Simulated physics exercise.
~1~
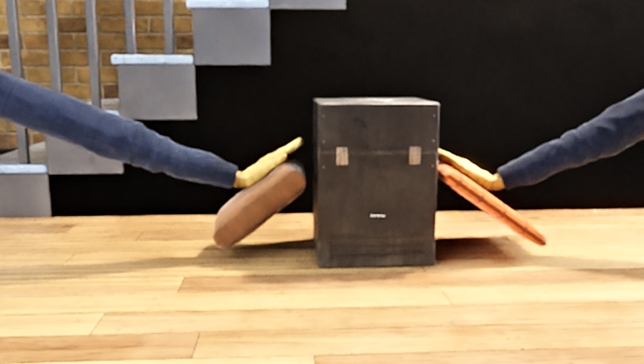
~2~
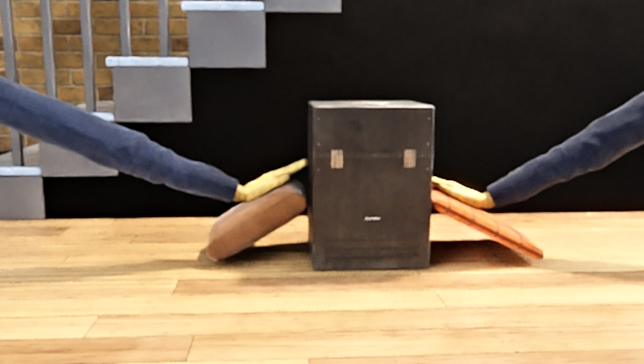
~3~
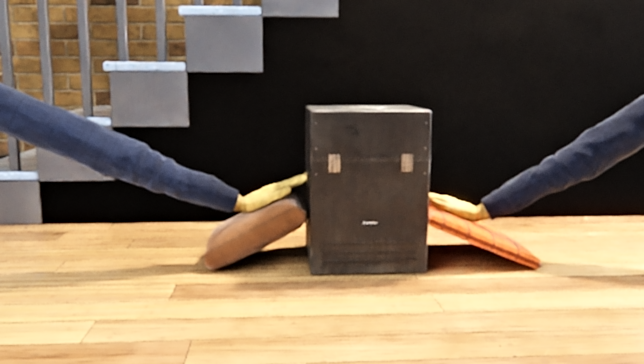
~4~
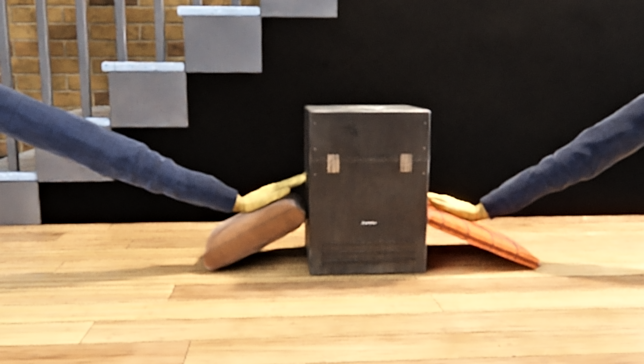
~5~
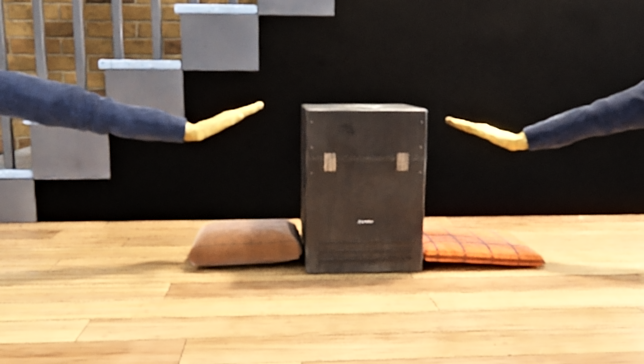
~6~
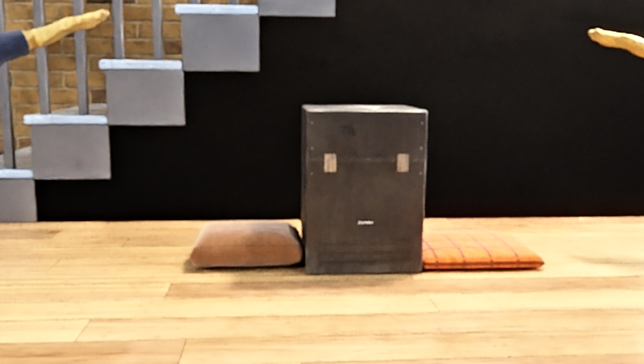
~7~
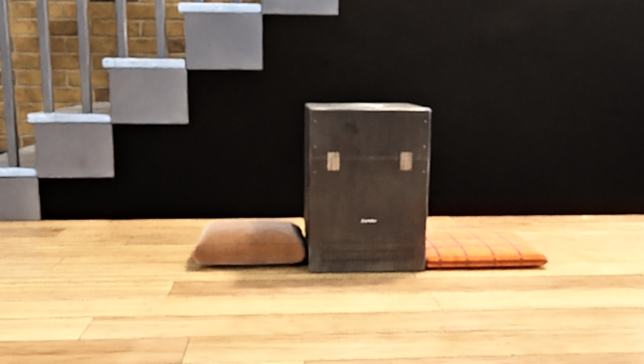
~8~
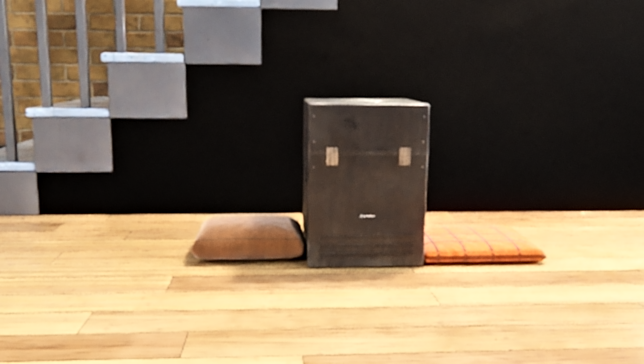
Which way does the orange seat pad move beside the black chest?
The orange seat pad moves down, ending up flat on the floor to the right of the chest.
